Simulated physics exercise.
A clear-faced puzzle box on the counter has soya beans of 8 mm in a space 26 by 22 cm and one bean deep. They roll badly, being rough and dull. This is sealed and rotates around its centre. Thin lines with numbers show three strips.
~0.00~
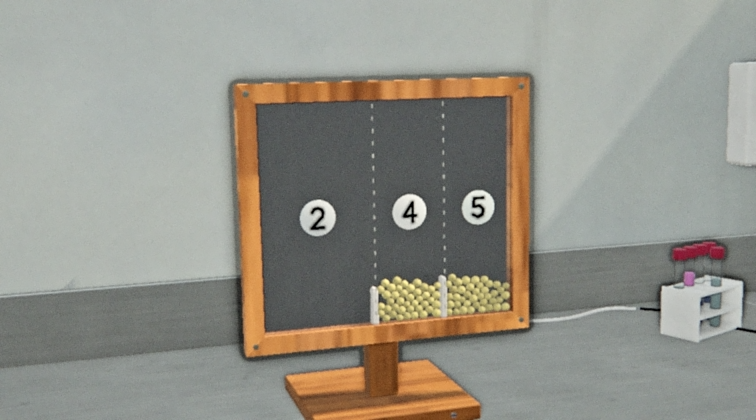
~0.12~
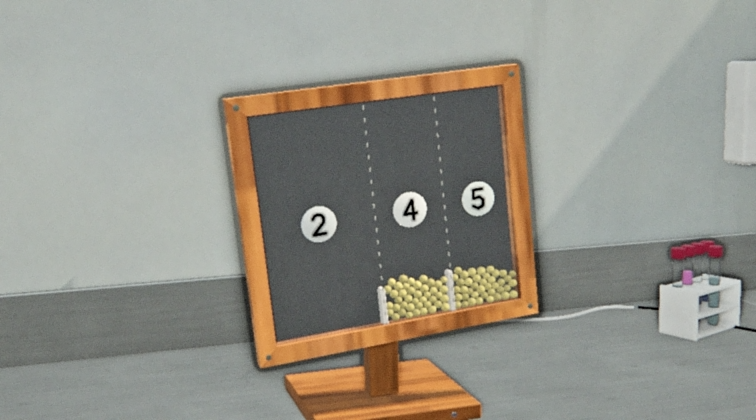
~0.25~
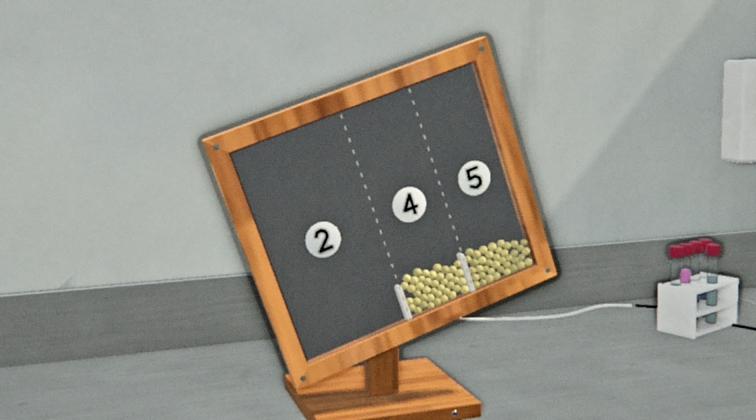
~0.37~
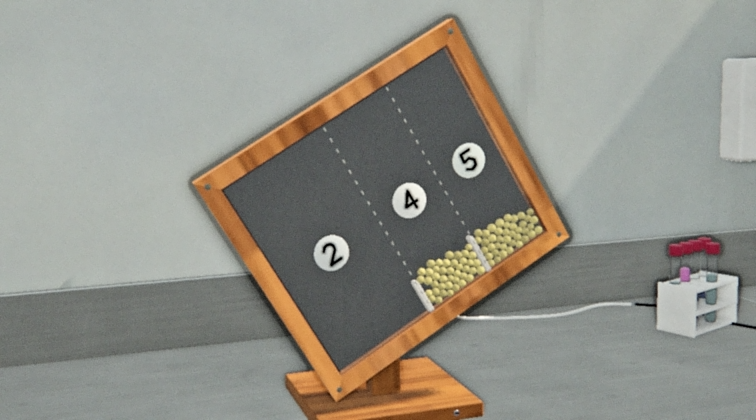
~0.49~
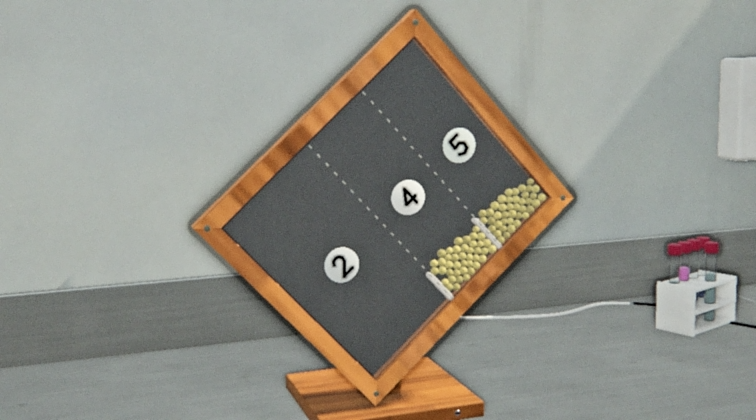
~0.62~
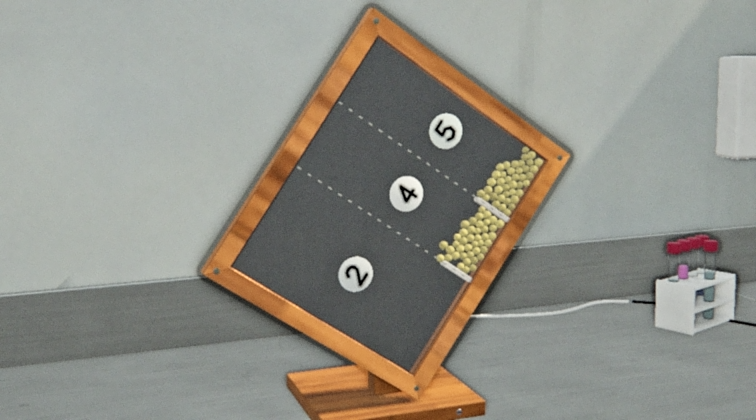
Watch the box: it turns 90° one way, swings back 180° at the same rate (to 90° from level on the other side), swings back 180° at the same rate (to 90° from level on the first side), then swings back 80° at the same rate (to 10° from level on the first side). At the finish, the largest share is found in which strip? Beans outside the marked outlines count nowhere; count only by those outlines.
It is 2.
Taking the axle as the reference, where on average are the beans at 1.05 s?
Position estimate: Right 8 cm, above 4 cm.
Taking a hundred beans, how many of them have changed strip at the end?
Around 70 percent.
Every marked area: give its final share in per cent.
Tally: Strip 2 = 60; strip 4 = 20; strip 5 = 20.
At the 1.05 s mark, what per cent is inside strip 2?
I'd guess near 5 in a hundred.
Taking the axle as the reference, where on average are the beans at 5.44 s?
About 3 cm right and 9 cm below.
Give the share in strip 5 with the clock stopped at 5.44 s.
Reading: Around 20 per cent of the load.
After 1.05 s, it stands 90° anticlockwise; the beans' middle is 8 cm right of and 4 cm above the centre; no. 2, 5 %, no. 4, 45 %, no. 5, 50 %.
After 5.44 s, it stands 50° anticlockwise; the beans' middle is 3 cm right of and 9 cm below the centre; no. 2, 60 %, no. 4, 20 %, no. 5, 20 %.
After 5.92 s, it stands 10° anticlockwise; the beans' middle is 3 cm left of and 9 cm below the centre; no. 2, 60 %, no. 4, 20 %, no. 5, 20 %.
All still by 6.4 s, it stands 10° anticlockwise; no. 2, 60 %, no. 4, 20 %, no. 5, 20 %.
